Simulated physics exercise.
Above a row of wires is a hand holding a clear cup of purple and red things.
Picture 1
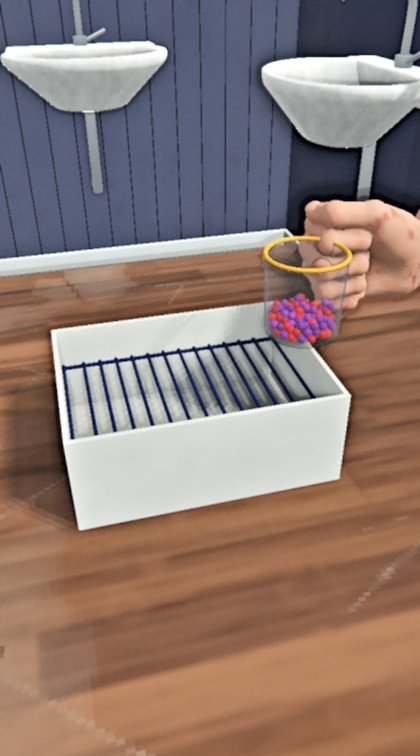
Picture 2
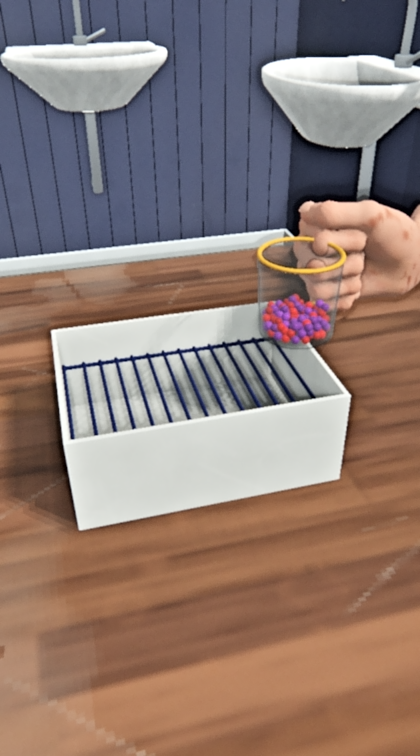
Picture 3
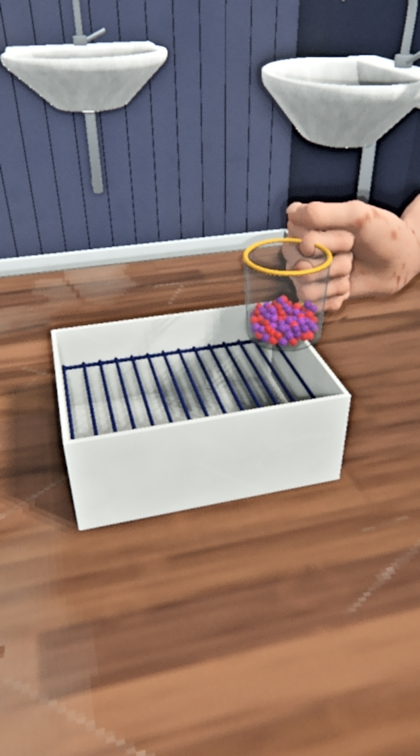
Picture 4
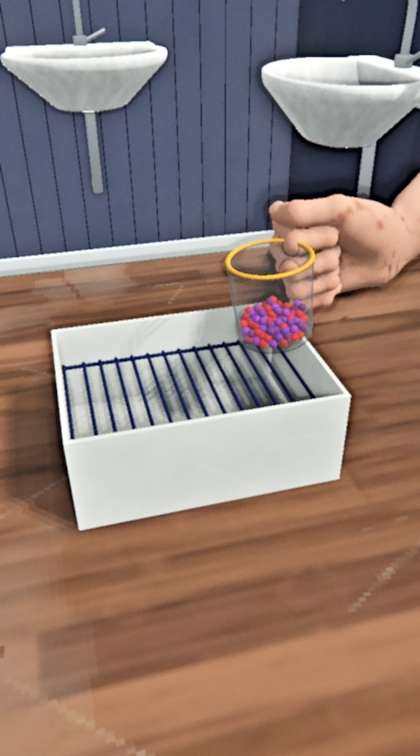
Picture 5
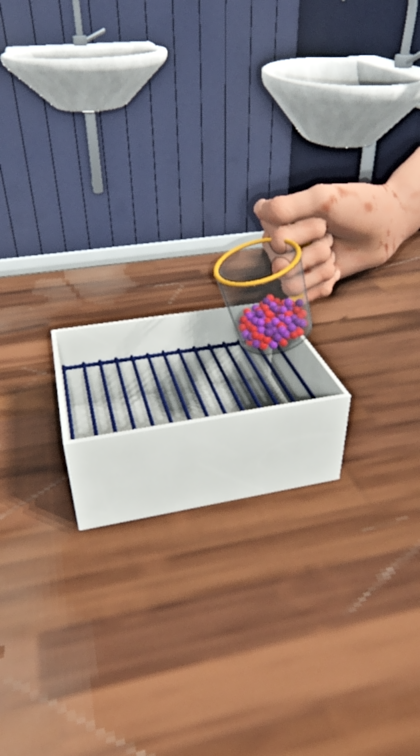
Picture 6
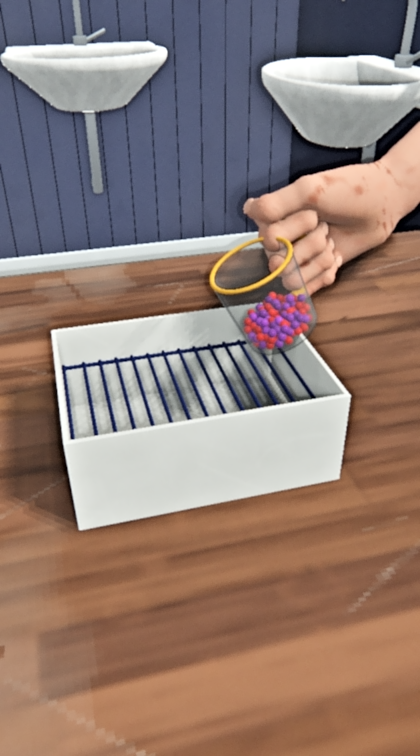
In a room with white sinks, a hand held a clear cup of purple and red beads above a wire rack in a white box, moved it left, then tilted it leftward.
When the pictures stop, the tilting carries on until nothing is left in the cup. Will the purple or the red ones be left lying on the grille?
As it turns out, the purple pieces make it past and the red pieces make it past.
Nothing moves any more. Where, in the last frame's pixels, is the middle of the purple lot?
Close to (222, 439).
Then, 0.54 s later than the last frame, purple ones, every one in the cup; red ones, every one in the cup.
Then, 1.02 s later than the last frame, purple ones, the larger part in the cup, about a tenth on or over the wires; red ones, the larger part in the cup, about a tenth on or over the wires.
Then, 1.42 s later than the last frame, purple ones, just a few on or over the wires, almost all under the rack; red ones, just a few on or over the wires, almost all under the rack.
When it is over, purple ones, every one under the rack; red ones, every one under the rack.
